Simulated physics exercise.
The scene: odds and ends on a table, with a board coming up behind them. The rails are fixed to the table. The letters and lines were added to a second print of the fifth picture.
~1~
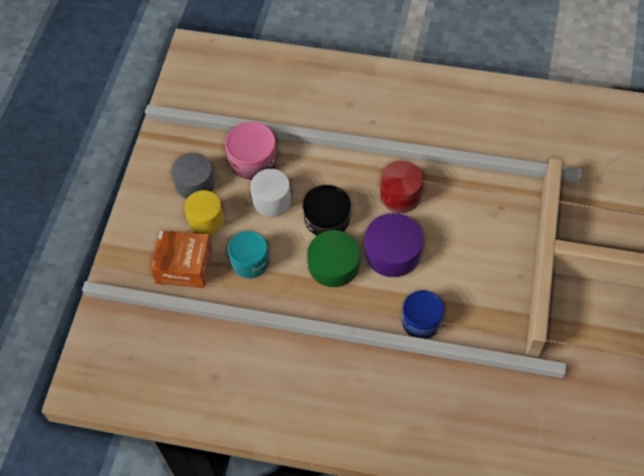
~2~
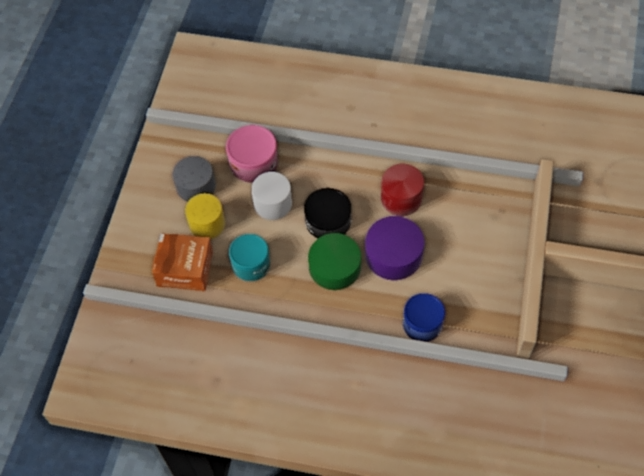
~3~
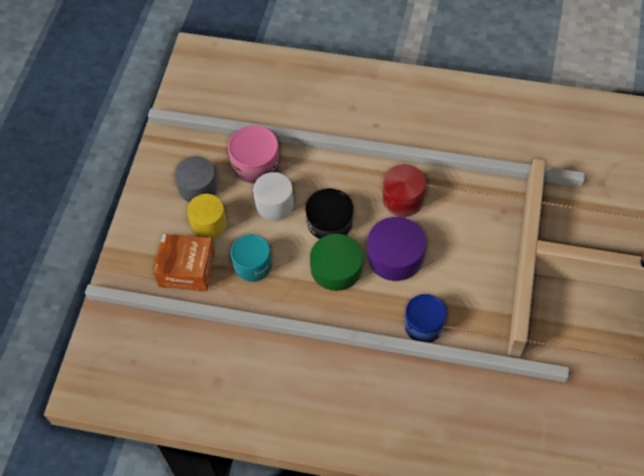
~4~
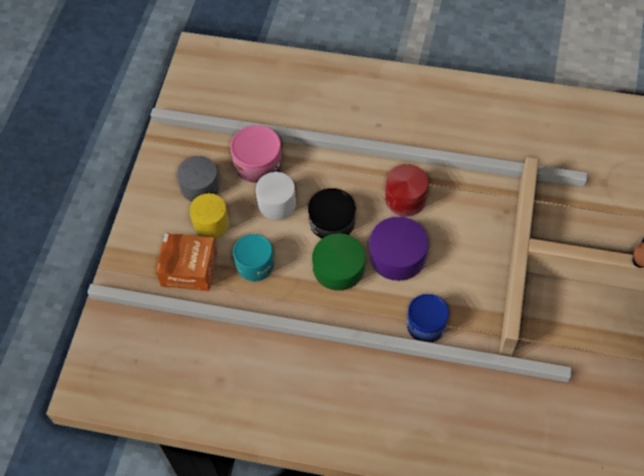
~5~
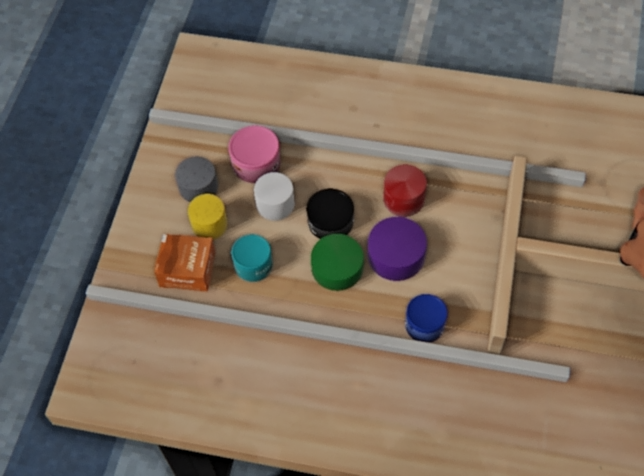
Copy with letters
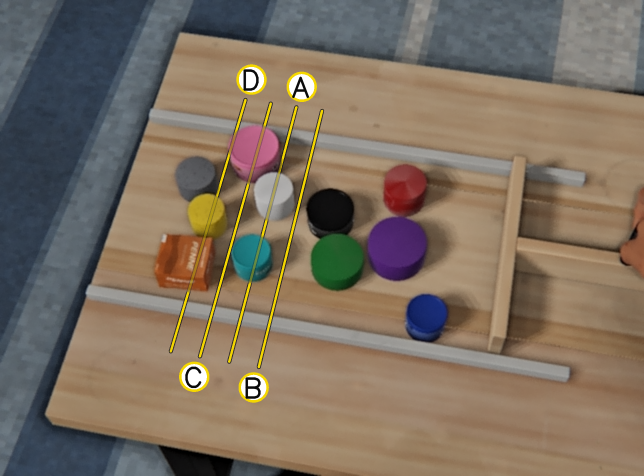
A wooden board on a handle sliding slowly left between two rails toward colourful tubs and an orange packet, which stay still.
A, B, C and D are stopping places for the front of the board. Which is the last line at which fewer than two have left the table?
Up to line C.
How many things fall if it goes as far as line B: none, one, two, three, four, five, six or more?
In all, none.
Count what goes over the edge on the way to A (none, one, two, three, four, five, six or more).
By then, none.
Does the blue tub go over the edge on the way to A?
No.
On the marked copy, A at (265, 225); B at (293, 229); C at (238, 221); D at (211, 216).
Following C. Soon after the start, board (411, 226); blue tub (370, 310); red tin (391, 189).
Later, board (313, 210); pink tub (223, 146); yellow pot (205, 220).
In the end, board (239, 199); grey pot (136, 172); pink tub (158, 136); none fallen.
As for the rest, A is within the limit but short; B is within the limit but short; D drops three.
